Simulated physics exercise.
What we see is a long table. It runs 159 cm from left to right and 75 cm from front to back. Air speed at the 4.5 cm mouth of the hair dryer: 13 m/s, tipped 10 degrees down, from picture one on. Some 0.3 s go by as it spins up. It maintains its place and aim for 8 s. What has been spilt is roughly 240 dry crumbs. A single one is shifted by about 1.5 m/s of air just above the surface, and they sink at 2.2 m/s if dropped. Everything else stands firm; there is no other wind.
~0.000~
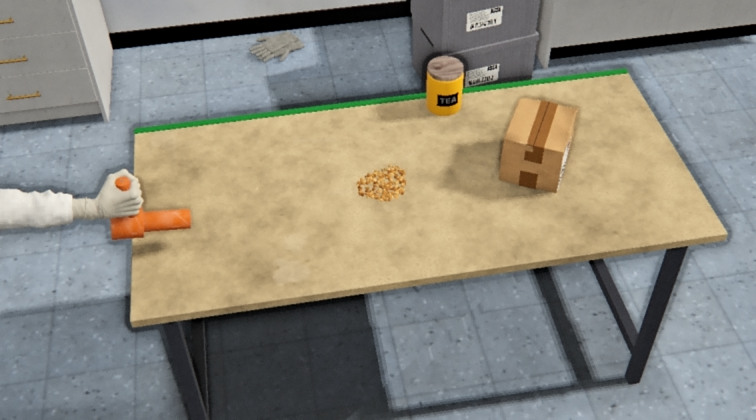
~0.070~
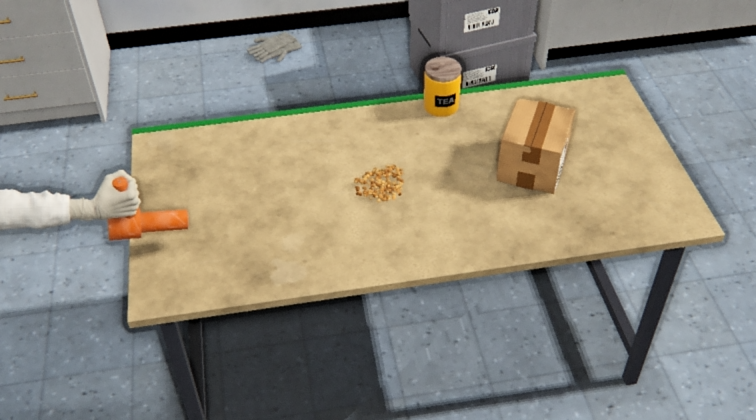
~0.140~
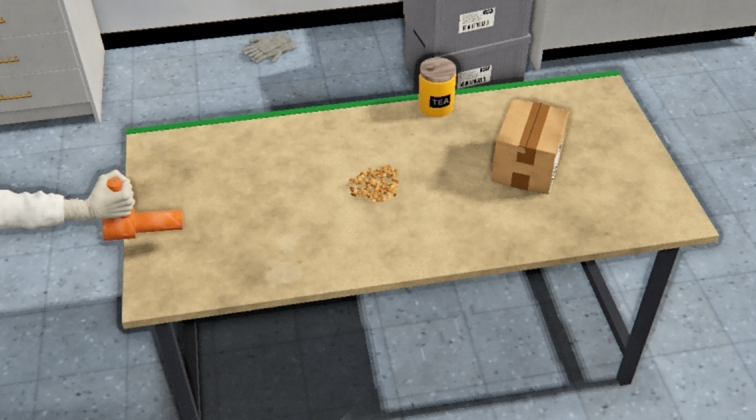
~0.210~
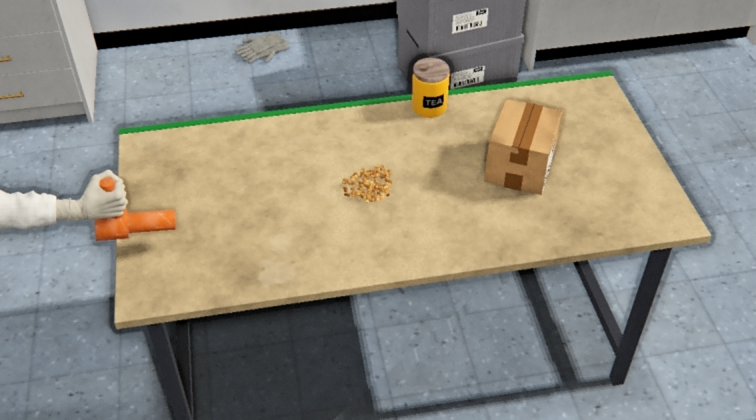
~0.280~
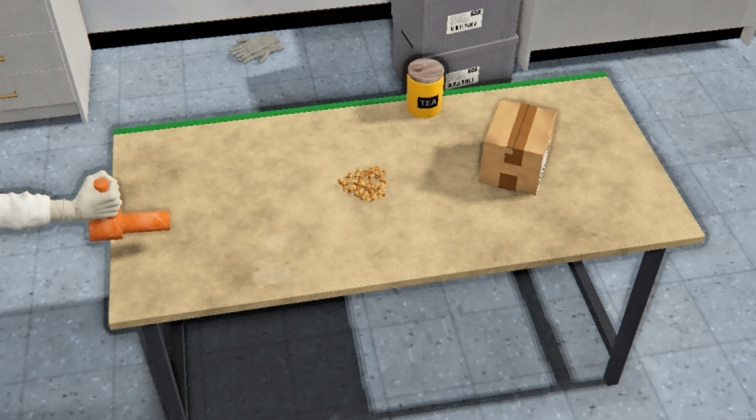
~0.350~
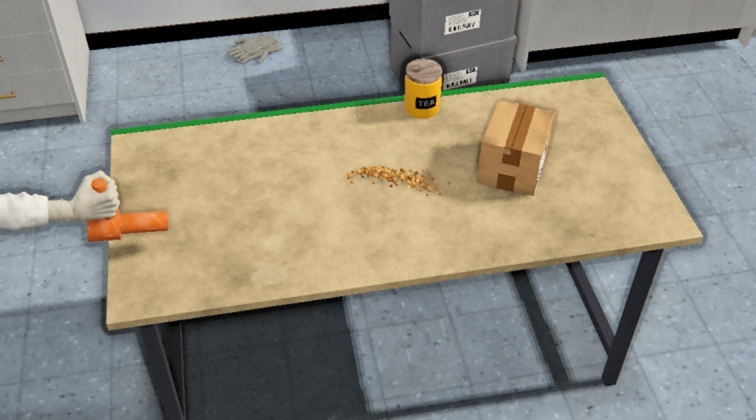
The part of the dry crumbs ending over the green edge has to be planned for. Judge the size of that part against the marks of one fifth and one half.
That part is more than one half.
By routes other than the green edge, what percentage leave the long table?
I would say close to 4 %.
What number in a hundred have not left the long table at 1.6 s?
Roughly 30 per cent.
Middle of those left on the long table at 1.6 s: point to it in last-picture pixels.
Around pixel (570, 94).
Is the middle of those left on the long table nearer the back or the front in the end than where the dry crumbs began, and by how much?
Shift toward the far edge, approx. 30 cm.
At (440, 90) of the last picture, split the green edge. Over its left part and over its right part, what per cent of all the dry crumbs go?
I'd guess near 0 percent left and close to 70 percent right.
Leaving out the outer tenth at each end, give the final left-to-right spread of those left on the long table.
I'd say close to 20 cm.
After 1.6 s, 71 % are over the green edge; the middle of those still in play is near (570, 94); 91 % have settled or left.
After 2.6 s, 71 % are over the green edge; the middle of those still in play is near (570, 94); 92 % have settled or left.
After 4.4 s, 71 % are over the green edge; the middle of those still in play is near (570, 94); 92 % have settled or left.
After 8.0 s, at the end, 71 % are over the green edge; the middle of those still in play is near (570, 94).
